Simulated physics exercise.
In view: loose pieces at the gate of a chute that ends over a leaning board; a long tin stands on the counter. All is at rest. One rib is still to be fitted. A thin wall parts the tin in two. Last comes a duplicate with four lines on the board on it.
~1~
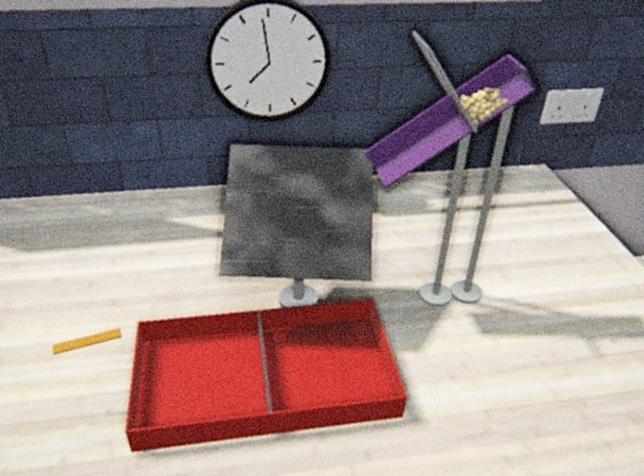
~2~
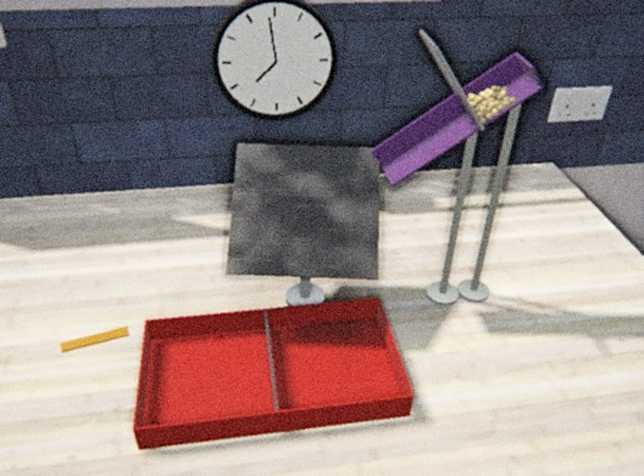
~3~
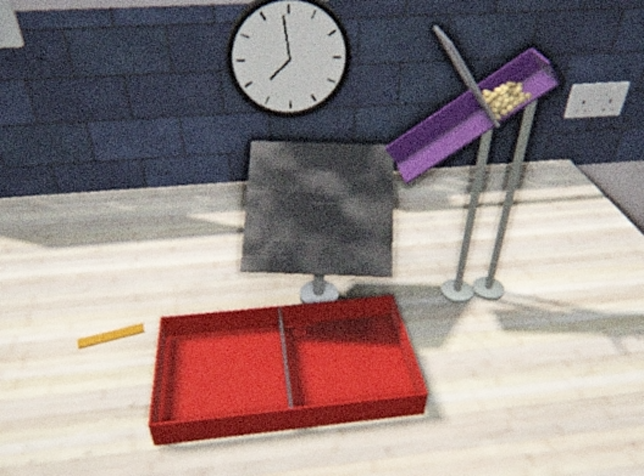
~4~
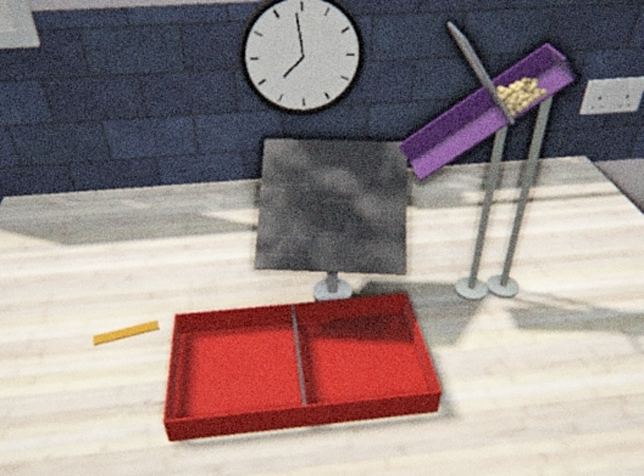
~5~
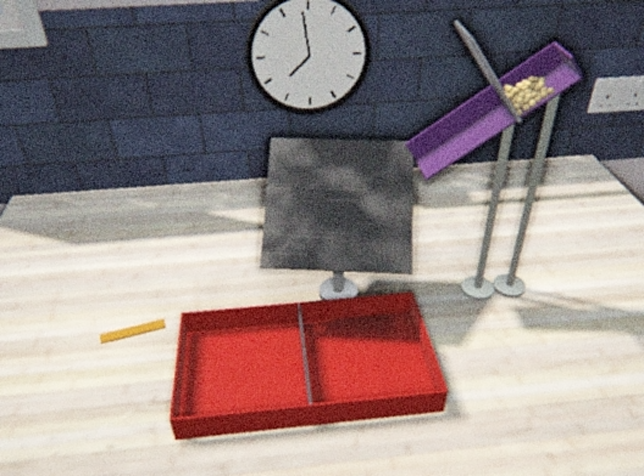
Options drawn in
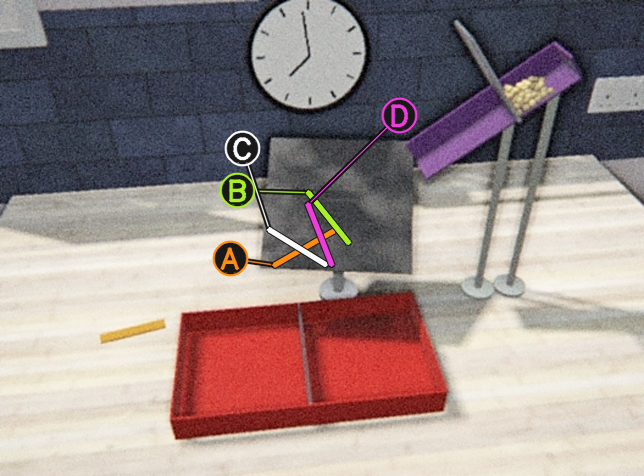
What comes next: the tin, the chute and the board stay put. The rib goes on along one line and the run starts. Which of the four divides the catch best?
Choose A.
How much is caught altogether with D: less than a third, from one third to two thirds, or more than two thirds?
More than two thirds.
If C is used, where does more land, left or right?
Right.
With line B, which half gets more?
More lands on the right.
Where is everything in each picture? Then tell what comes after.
In the first picture, load behind the gate at (478, 105), soya beans; lip of the chute at (381, 178), sloping fairly steeply.
In the second picture, middle of the board at (305, 209), tilted fairly steeply; middle of its low edge at (302, 277); of its high edge at (309, 146).
In the third picture, front corners of the tin at (149, 425) and (427, 393); front end of its middle wall at (292, 409); gate still shut at (475, 91).
In the fourth picture, middle of the load at (515, 96); lip at (415, 171).
In the fifth picture, middle of the load at (522, 94); lip at (421, 170).
On the marked copy, line A from (333, 231) to (274, 265); line B from (308, 192) to (348, 242); line C from (269, 229) to (325, 264); line D from (308, 204) to (331, 264).
If A is chosen, of what is caught, about two thirds in the left half, about a third in the right.
If B is chosen, of what is caught, a stray few in the left half, nearly all in the right.
If C is chosen, of what is caught, a small part in the left half, most in the right.
If D is chosen, of what is caught, none in the left half, all in the right.
